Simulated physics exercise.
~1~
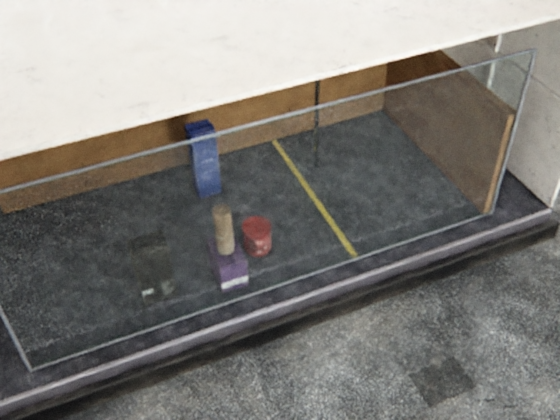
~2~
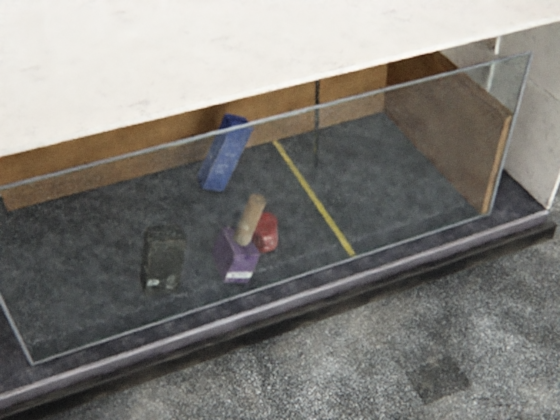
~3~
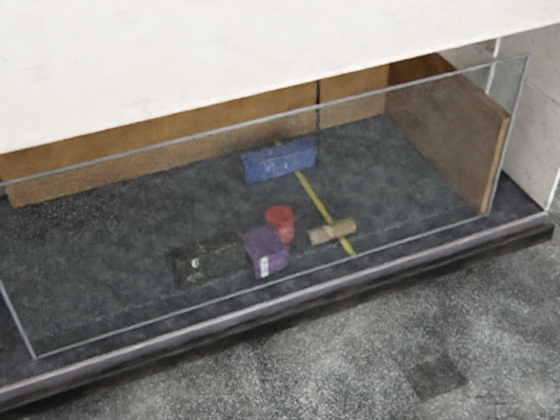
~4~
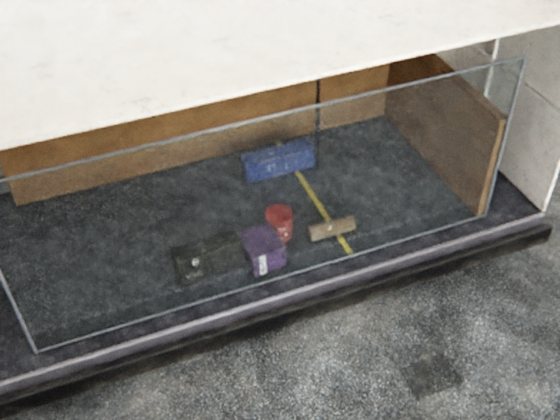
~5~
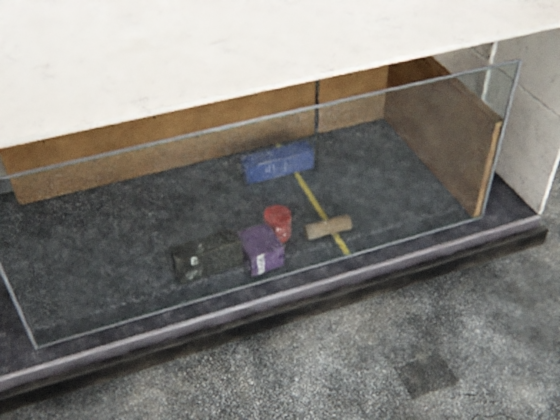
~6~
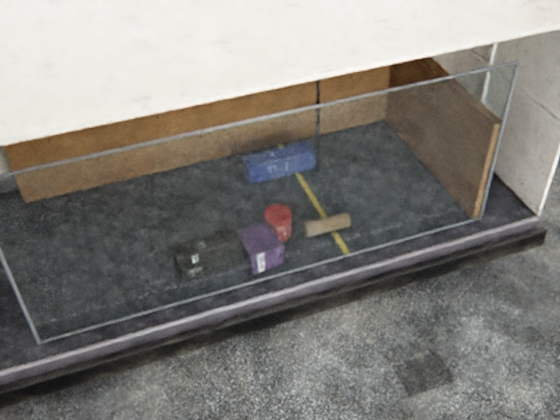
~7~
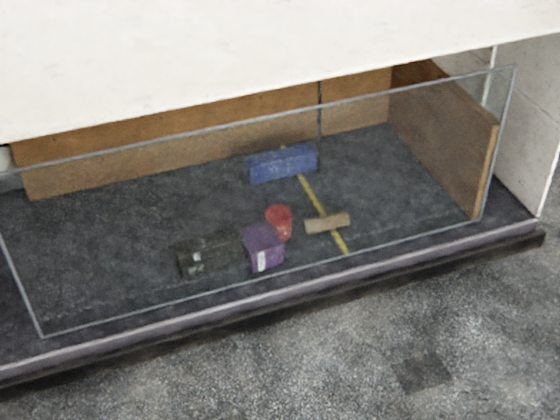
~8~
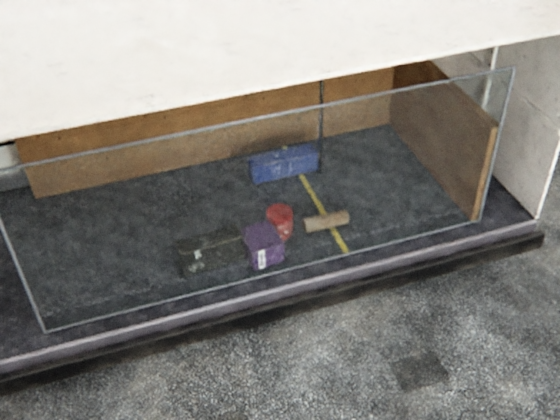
A blue tall box, a brown roll, a purple carton, a black tall box and a red bucket stand behind a clear panel on a dark floor, all left of a yellow line. The two tall boxes, the roll and the carton tip over to the right, while the bucket shifts right and stays upright. The roll travels farthest and comes down on its side across the line. After that nothing in the bay stirs, as the view drifts slightly. The blue box, bucket, carton and black box all rest short of the line.
